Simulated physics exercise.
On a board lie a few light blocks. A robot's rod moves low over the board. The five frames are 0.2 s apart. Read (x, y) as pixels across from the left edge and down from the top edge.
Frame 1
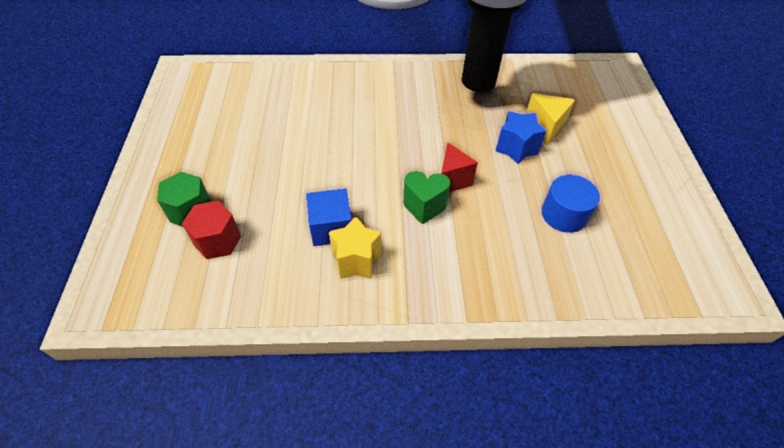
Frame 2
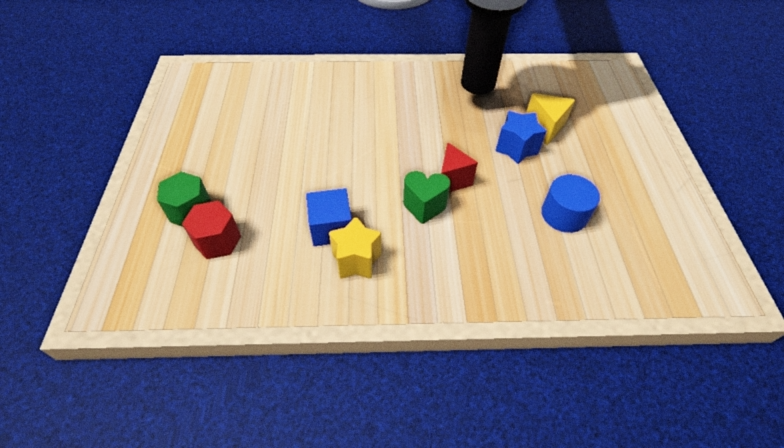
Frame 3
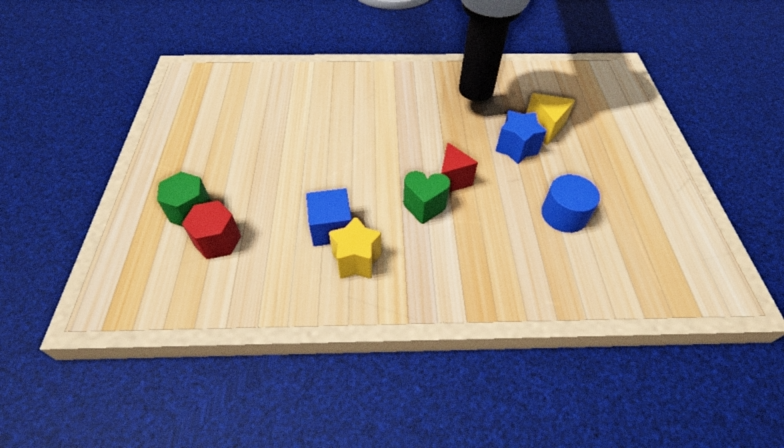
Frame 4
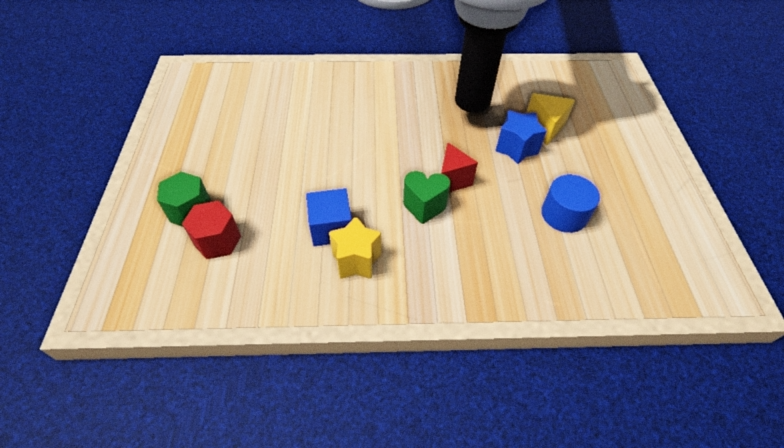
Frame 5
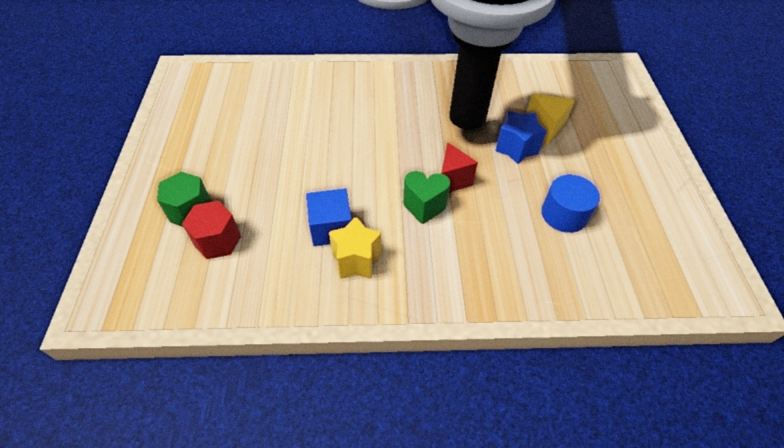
A black rod moves a short way down the board toward the unmoving red triangular block.
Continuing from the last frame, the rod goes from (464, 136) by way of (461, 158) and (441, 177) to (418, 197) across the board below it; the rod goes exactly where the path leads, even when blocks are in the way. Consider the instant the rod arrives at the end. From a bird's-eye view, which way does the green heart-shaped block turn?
Its spin: Clockwise.
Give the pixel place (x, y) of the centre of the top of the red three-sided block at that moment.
For the centre of its top, I'd go with (448, 190).
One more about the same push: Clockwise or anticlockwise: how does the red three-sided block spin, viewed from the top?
Looking down on the board, it turns counter-clockwise.
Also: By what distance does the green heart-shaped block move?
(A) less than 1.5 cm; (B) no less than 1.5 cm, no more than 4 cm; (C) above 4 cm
B
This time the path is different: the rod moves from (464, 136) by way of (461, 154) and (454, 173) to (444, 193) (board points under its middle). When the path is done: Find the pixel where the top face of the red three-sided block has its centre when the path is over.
Its top centre is at about (456, 196).
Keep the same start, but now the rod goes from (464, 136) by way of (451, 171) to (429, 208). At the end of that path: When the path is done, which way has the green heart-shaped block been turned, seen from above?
Spins clockwise.
What follows on the original path. One third of the way, rod (464, 141); nothing pushed yet.
Two thirds of the way, rod (443, 160); green heart-shaped block (425, 191), turned 35° clockwise; red three-sided block (450, 179), turned 60° anticlockwise.
At the end, rod (419, 179); green heart-shaped block (417, 205), turned 20° clockwise; red three-sided block (448, 190), turned 85° anticlockwise; blue star-shaped block in place.
